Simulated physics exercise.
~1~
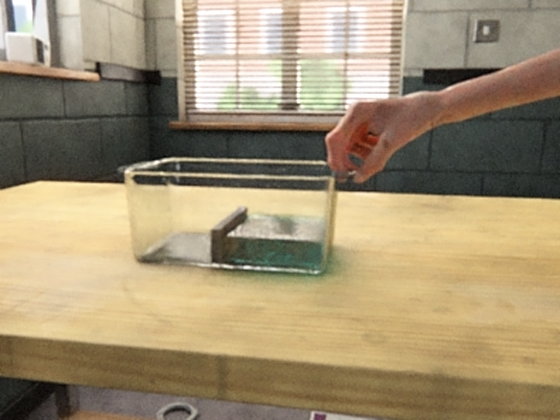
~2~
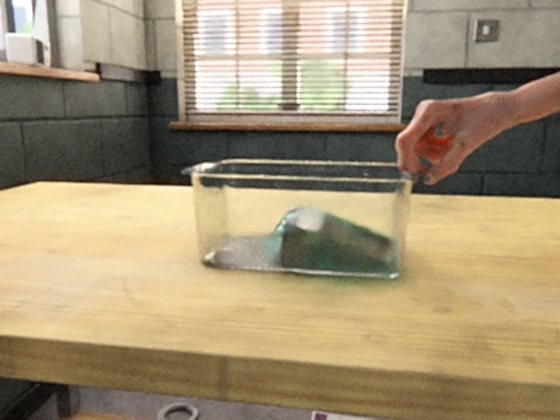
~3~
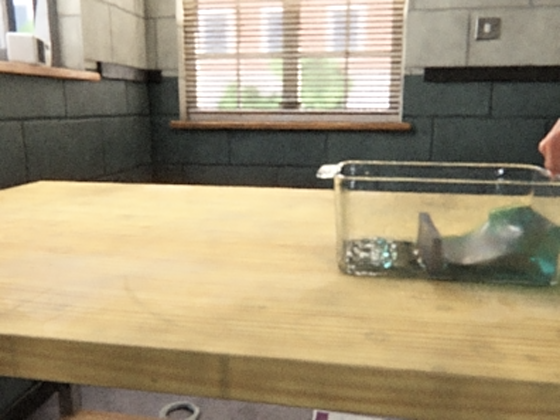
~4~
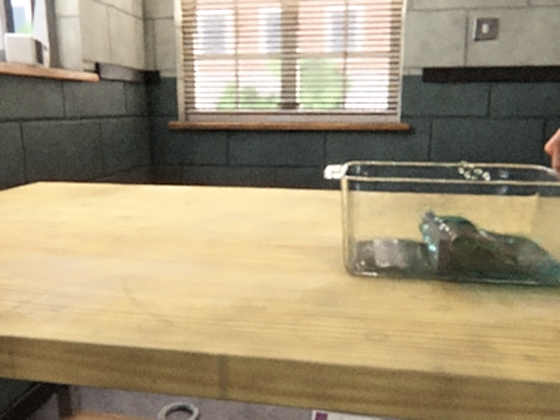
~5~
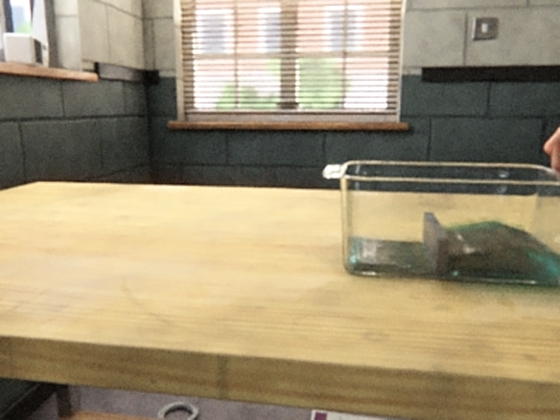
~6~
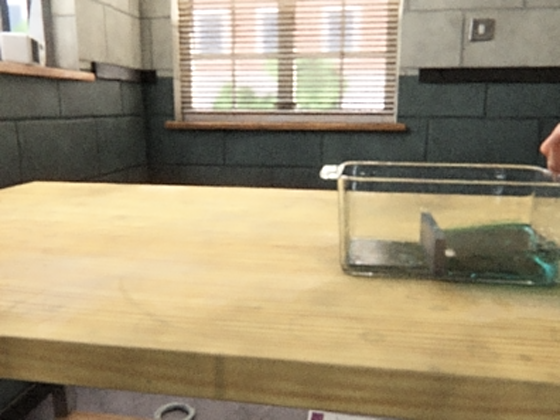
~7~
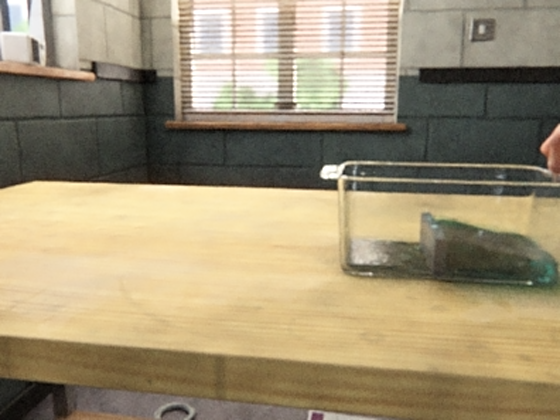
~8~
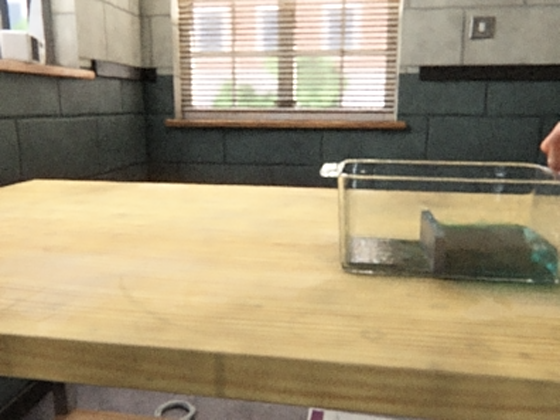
A hand pulls a clear box right, and some water sloshes over its divider leftward.
